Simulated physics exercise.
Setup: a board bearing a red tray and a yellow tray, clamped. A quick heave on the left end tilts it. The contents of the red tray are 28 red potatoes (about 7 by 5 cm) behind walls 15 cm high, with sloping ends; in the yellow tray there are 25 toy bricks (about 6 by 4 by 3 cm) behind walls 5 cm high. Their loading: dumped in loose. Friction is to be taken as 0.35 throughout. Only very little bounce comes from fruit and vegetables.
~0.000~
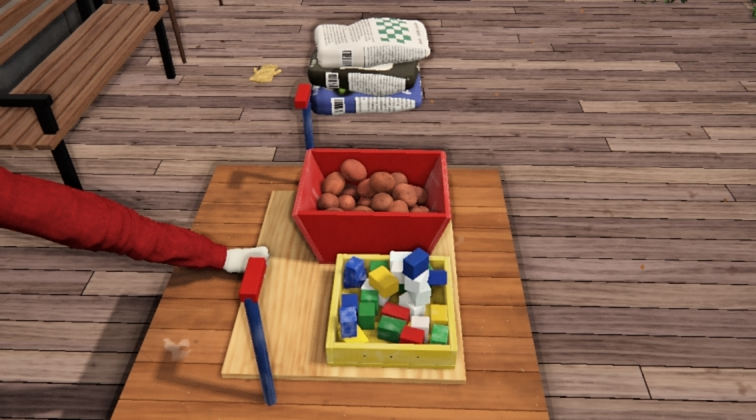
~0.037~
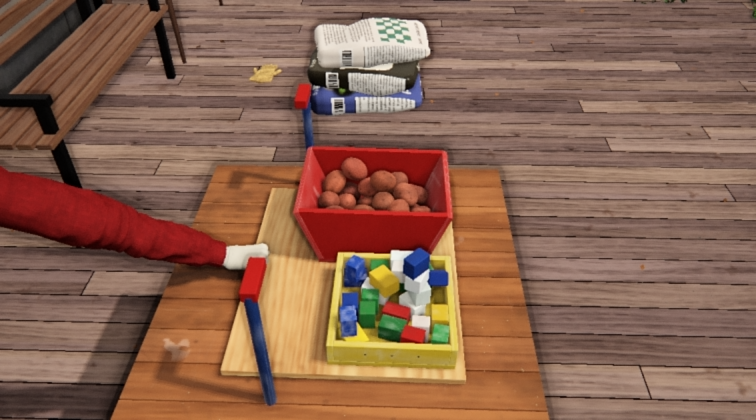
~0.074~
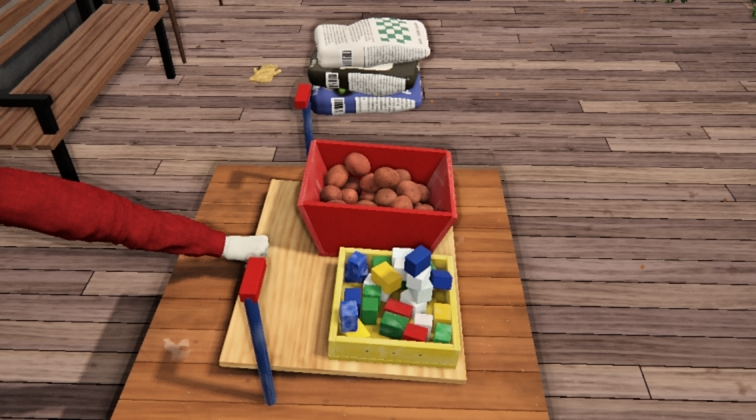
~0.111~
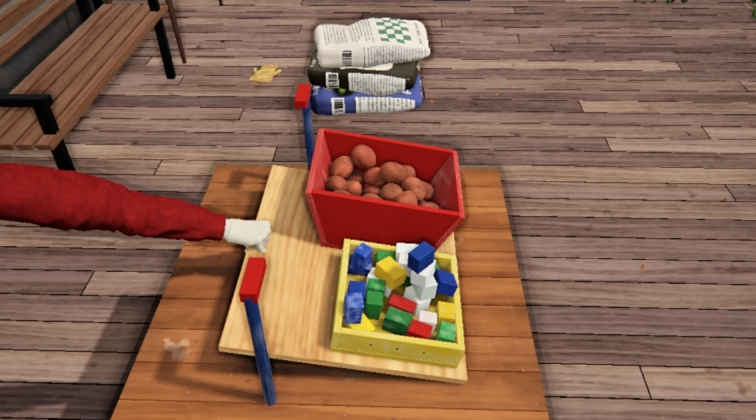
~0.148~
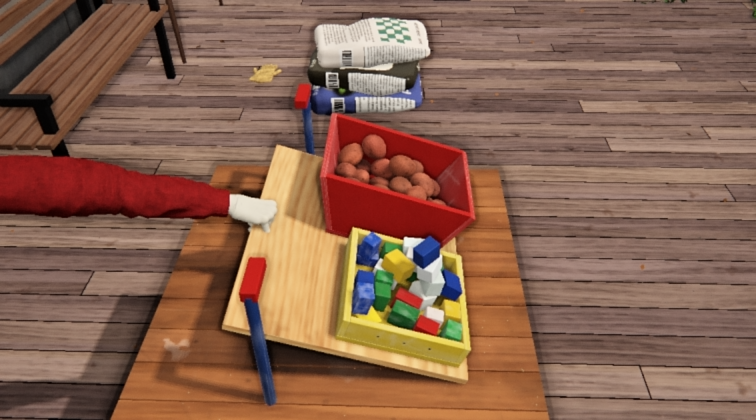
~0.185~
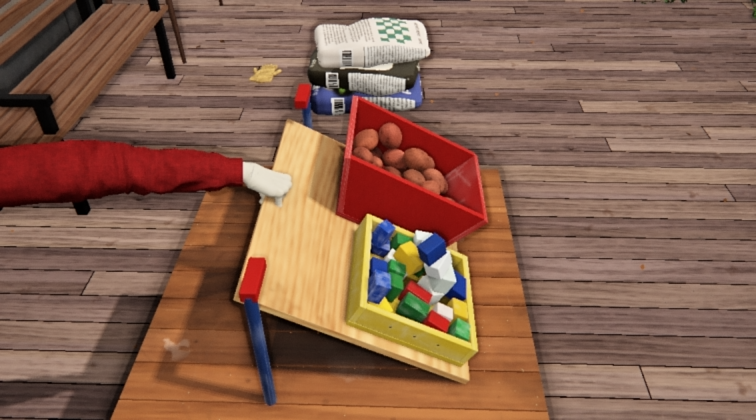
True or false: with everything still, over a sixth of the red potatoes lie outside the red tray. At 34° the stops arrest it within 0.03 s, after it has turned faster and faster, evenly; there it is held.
True.
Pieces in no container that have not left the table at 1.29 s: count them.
I'd guess near 6.
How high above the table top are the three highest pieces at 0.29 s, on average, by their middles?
Their middles sit some 32 cm up.
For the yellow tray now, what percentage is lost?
The yellow tray loses 50 percent of its load.
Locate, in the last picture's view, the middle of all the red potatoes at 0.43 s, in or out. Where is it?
Their middle is at about (452, 180).
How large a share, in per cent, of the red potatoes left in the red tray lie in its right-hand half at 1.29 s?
About 100 per cent.
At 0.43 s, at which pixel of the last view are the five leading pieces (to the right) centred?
Their mean place is roughly (510, 217) in the last picture.
After 0.19 s, it hits the stops.
After 0.29 s, tilt 34°; 0 of 28 out of the red tray and 0 of 25 out of the yellow tray.
After 0.43 s, tilt 34°; 3 of 28 out of the red tray and 6 of 25 out of the yellow tray.
After 0.69 s, tilt 34°; 9 of 28 out of the red tray and 12 of 25 out of the yellow tray.
Final count (at 1.29 s), 9 of 28 out of the red tray and 13 of 25 out of the yellow tray. Asked share, 9 of 28, 32 per cent.
